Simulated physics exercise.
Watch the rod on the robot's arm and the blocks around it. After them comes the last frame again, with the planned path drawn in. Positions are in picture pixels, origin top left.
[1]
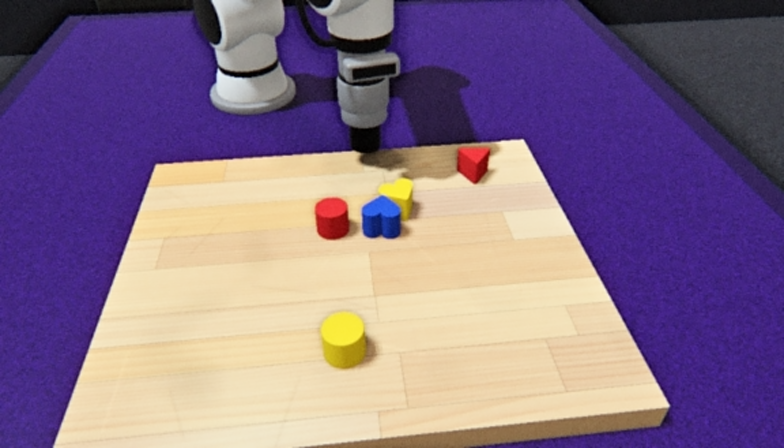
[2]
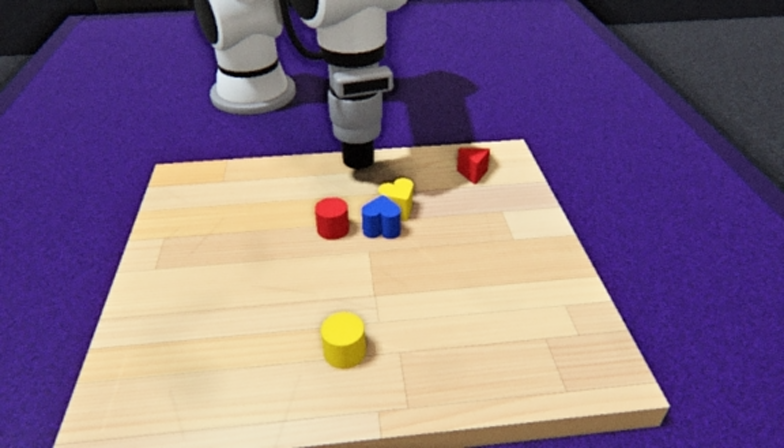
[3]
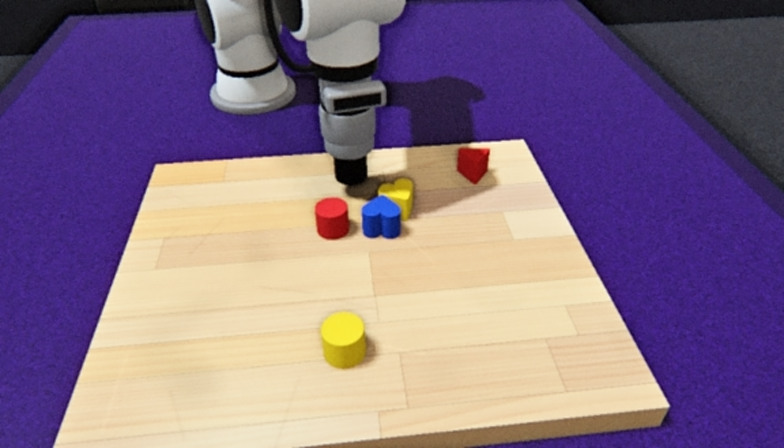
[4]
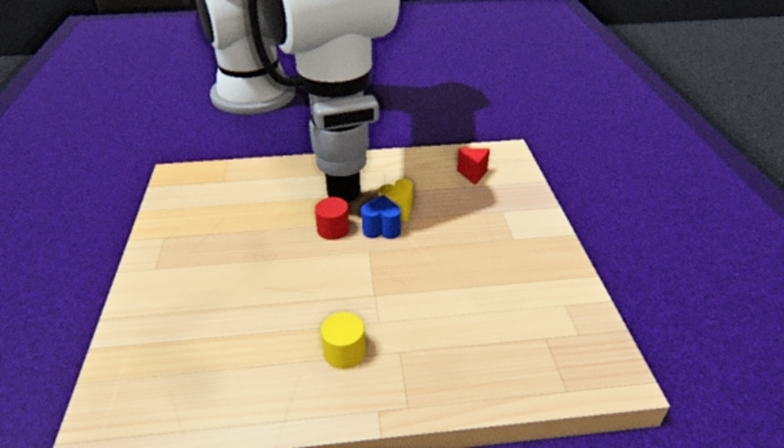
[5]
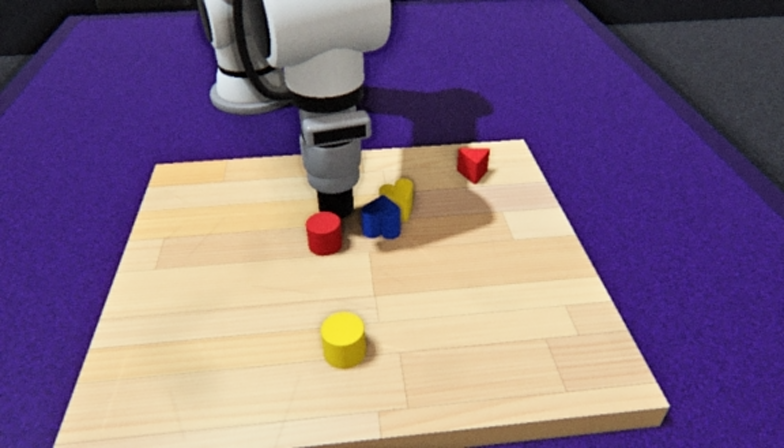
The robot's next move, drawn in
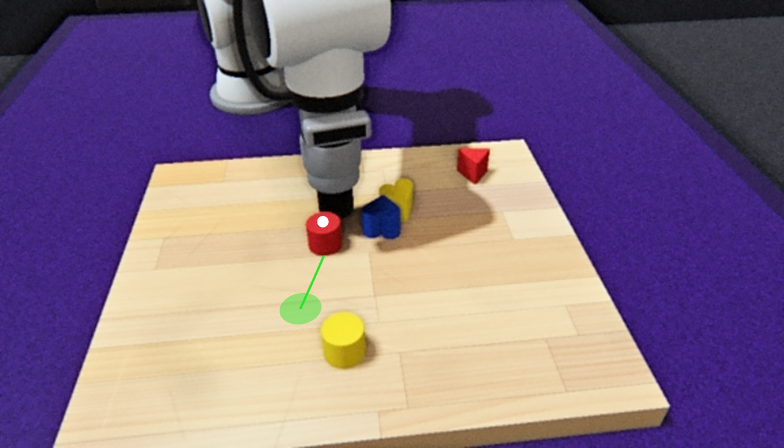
A robot arm moves its rod toward the viewer and nudges the red cylinder slightly forward.
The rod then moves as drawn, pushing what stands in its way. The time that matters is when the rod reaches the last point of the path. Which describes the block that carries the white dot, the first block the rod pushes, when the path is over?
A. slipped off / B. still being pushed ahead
Letter B.
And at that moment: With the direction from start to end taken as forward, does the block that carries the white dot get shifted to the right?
Final answer: Yes.
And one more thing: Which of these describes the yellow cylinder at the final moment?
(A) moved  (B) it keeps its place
Choice B: It keeps its place.
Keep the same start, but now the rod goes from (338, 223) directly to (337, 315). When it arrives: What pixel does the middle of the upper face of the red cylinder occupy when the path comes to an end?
Around pixel (294, 272).
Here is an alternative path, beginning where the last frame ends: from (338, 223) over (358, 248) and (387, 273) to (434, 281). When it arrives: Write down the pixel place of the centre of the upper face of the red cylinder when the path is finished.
I'd place it at (322, 236), taking the centre of its top.
Path on the board, in a line from (338, 223) to (301, 308); the dot is on the red cylinder.
The first path, step by step. One third of the way, rod (325, 235); red cylinder (307, 250).
Two thirds of the way, rod (312, 263); red cylinder (288, 278).
At the end, rod (298, 293); red cylinder (263, 307); yellow cylinder in place; blue heart block in place.
